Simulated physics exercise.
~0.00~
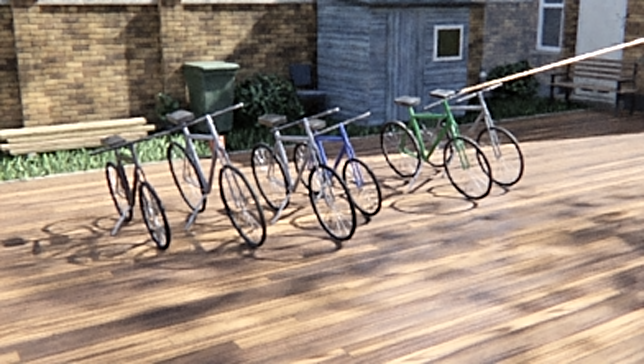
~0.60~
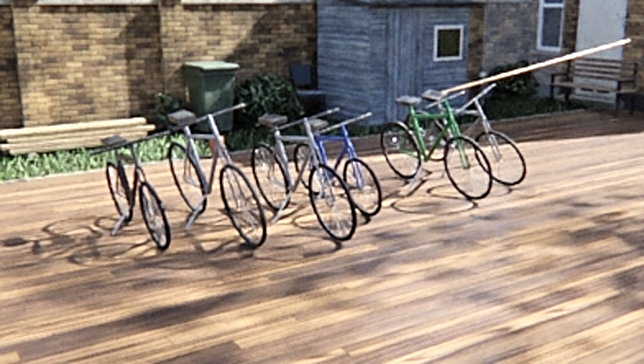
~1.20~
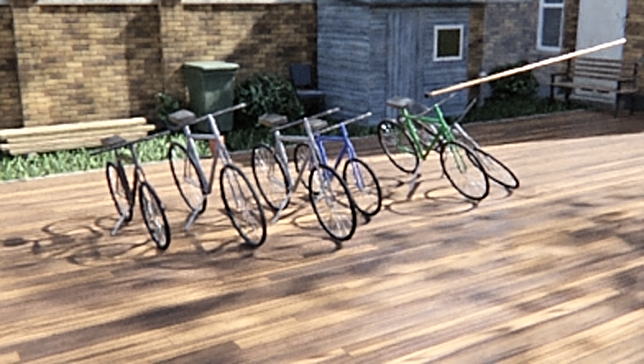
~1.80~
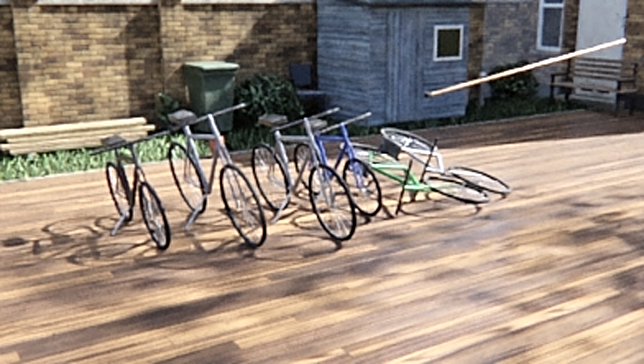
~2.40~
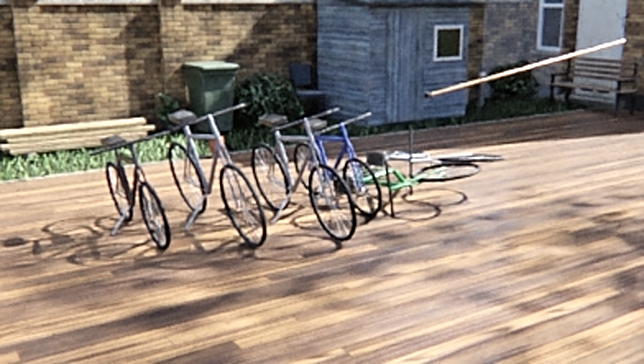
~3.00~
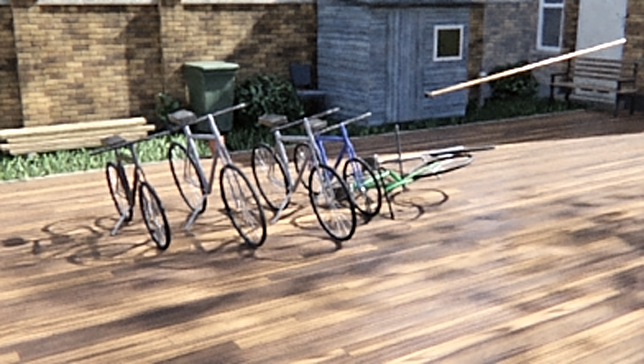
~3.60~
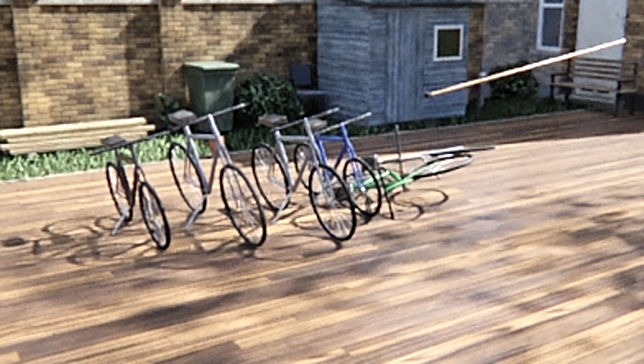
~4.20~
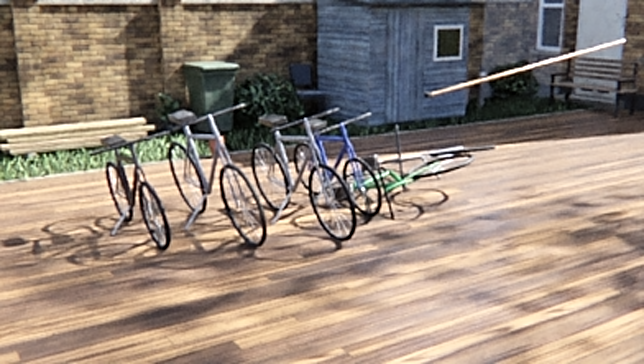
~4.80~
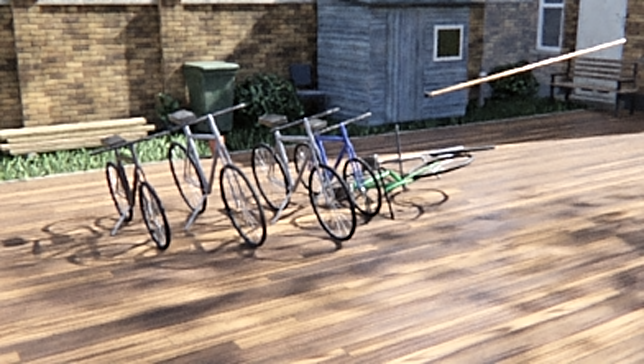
At the start, six bicycles stand in a row on a sunlit wooden deck, with a brick wall, a green bin and a grey-blue shed behind them. A long pole reaches in from the right towards the bicycle at the right end, moves a little to the left, and then stops. That end bicycle tips over against its green neighbour, which begins to lean as well. Both topple and drop to the deck, settling just beside the blue bicycle. The blue bicycle and the three others to its left stay standing, while the fallen pair lies still.
